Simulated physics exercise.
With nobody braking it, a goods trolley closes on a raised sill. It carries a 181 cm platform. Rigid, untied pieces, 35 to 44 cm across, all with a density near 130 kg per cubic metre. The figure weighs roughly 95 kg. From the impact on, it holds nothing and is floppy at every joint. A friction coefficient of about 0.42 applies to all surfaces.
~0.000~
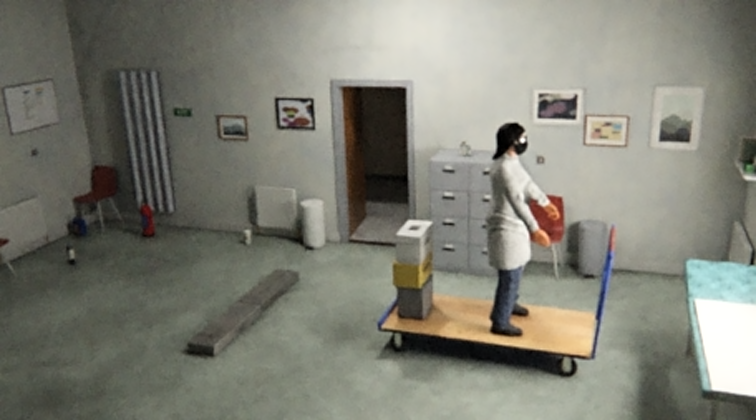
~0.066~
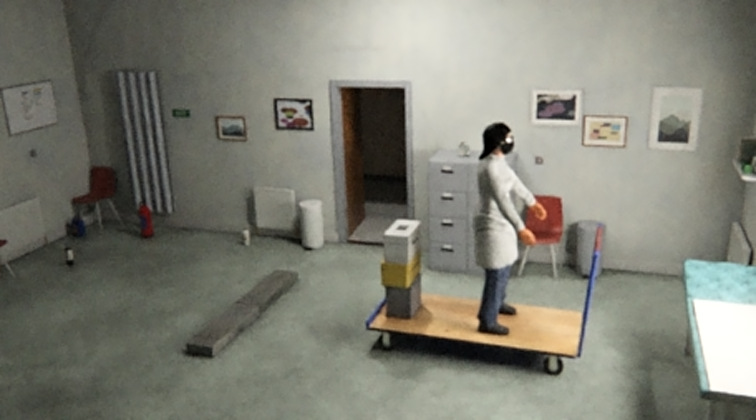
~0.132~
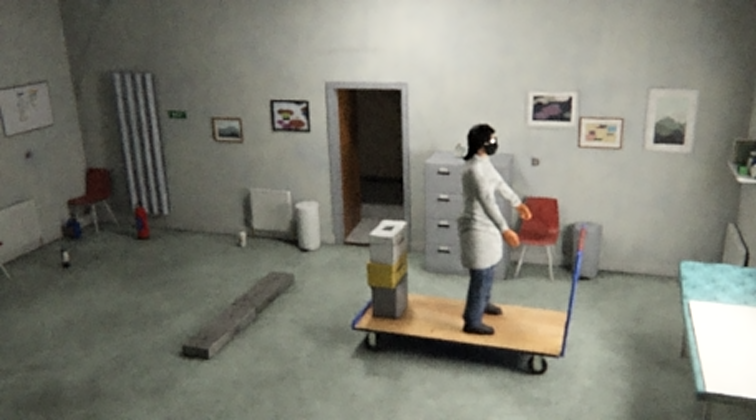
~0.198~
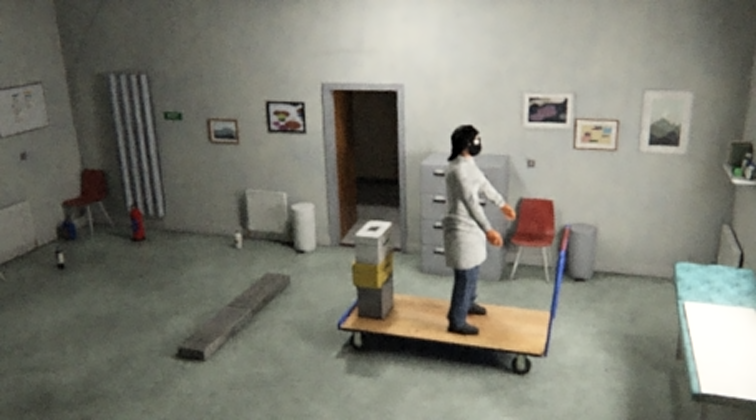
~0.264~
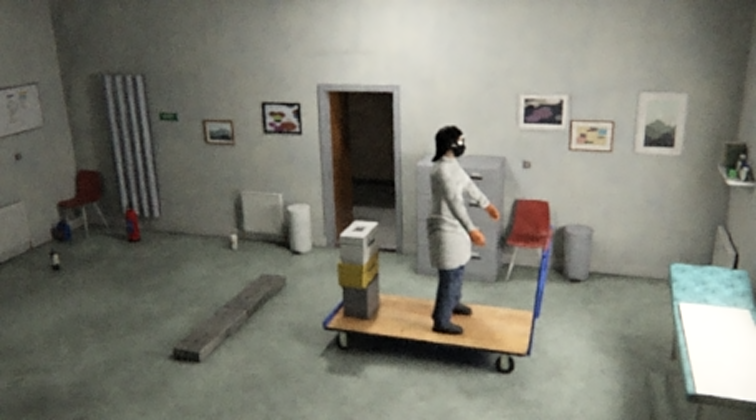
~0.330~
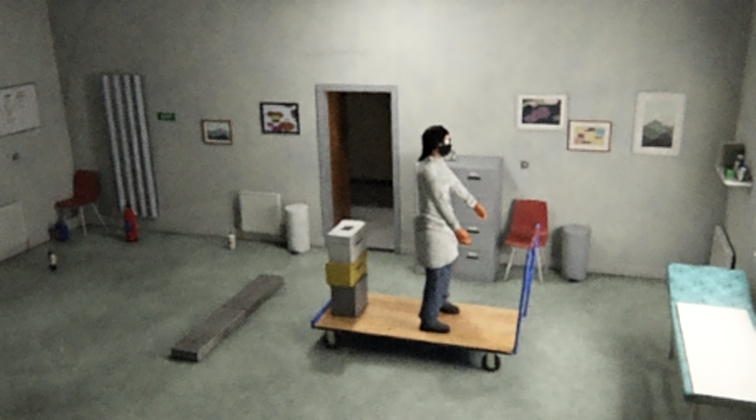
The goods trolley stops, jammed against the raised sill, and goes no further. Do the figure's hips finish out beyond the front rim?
No.
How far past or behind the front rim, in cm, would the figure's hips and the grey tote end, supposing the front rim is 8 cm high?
Then hips 20 behind, grey 20 behind.
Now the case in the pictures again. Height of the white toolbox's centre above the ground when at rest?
Its centre ends some 10 cm up.
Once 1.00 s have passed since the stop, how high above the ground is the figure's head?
Roughly 60 cm above it.
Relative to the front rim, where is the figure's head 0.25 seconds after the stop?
Roughly 70 cm behind the front rim.
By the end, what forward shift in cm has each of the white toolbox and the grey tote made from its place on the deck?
I'd put the white one at around 105 cm and the grey one at around 5 cm.
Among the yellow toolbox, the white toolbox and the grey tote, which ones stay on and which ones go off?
In the end: Yellow off, white off, grey on.
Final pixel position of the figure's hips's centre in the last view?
Roughly pixel (288, 293).
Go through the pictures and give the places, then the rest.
Hips (505, 221), yellow toolbox (413, 267), rim corner (379, 327); 150 cm still to roll, in the first picture.
Hips (492, 221), yellow toolbox (401, 266), rim corner (367, 326); 140 cm still to roll, in the second picture.
Hips (477, 222), yellow toolbox (387, 267), rim corner (353, 326); 130 cm still to roll, in the third picture.
Hips (461, 222), yellow toolbox (373, 267), rim corner (339, 326); 120 cm still to roll, in the fourth picture.
Hips (446, 222), yellow toolbox (359, 267), rim corner (324, 326); 110 cm still to roll, in the fifth picture.
Hips (433, 222), yellow toolbox (347, 266), rim corner (312, 325); 100 cm still to roll. Speed about 1.5 m/s, in the sixth picture.
The wheels strike at 0.98 s.
After 1.53 s the figure's hips are 38 cm behind the rim, near (269, 280) in the last picture's view.
After 1.98 s the figure's hips are 41 cm behind the rim, near (272, 286) in the last picture's view.
Final state at 3.4 s, past the rim, white toolbox and yellow toolbox; behind it, grey tote and the figure's hips.
